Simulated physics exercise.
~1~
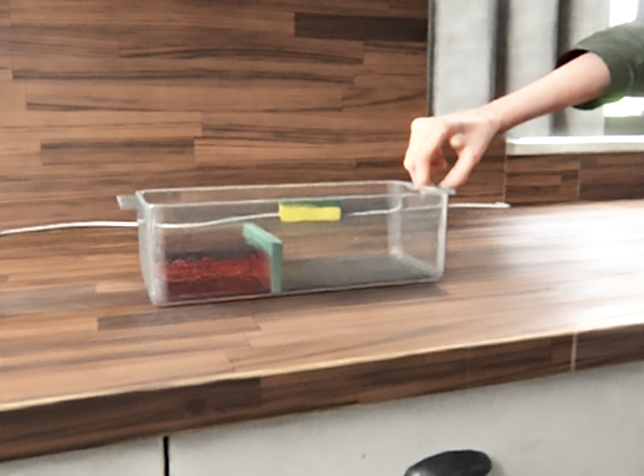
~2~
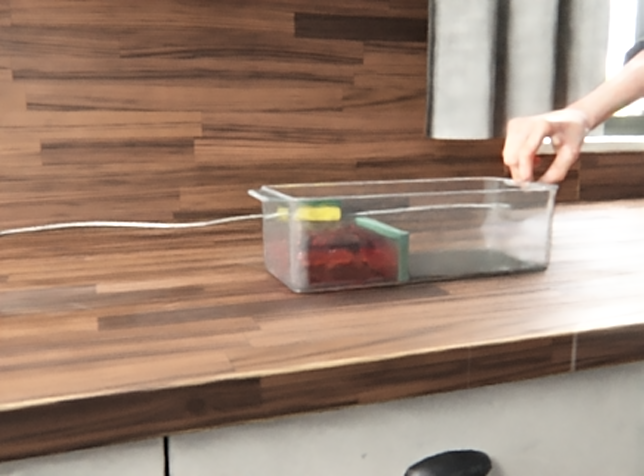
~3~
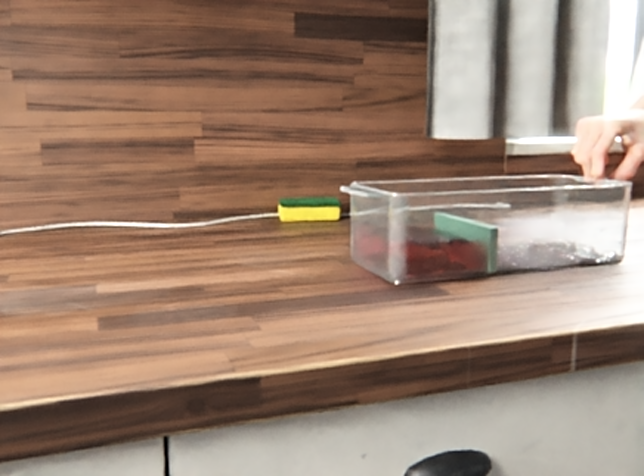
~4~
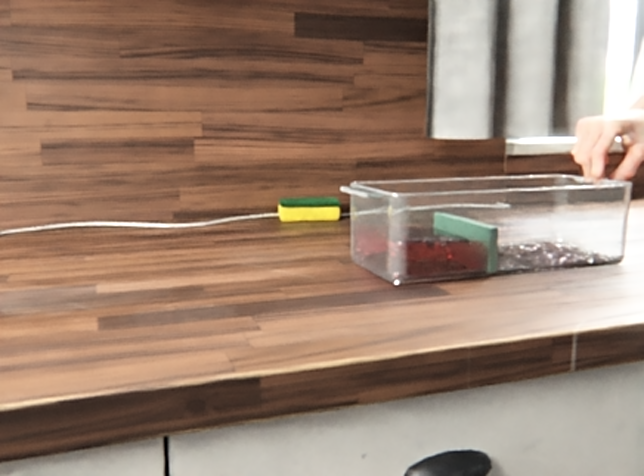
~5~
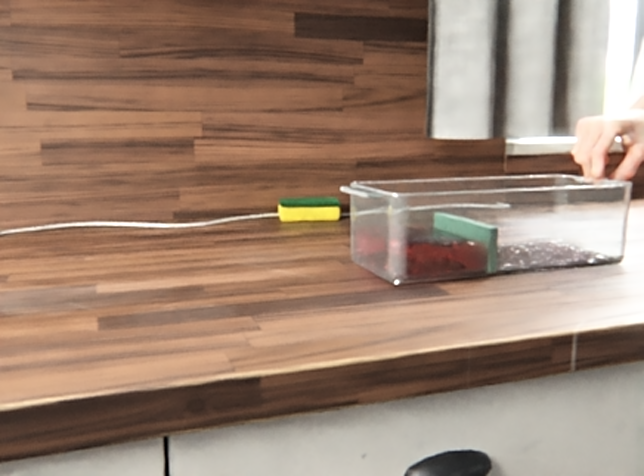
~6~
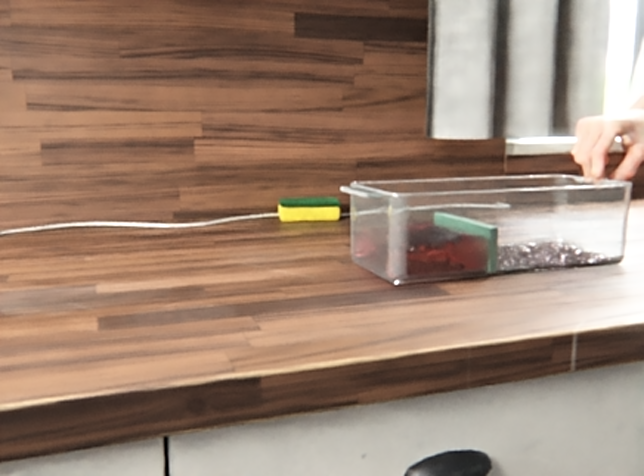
Wooden kitchen counter, a hand pulling a clear divided box rightward past a sponge, red contents sloshing and a little crossing the divider.
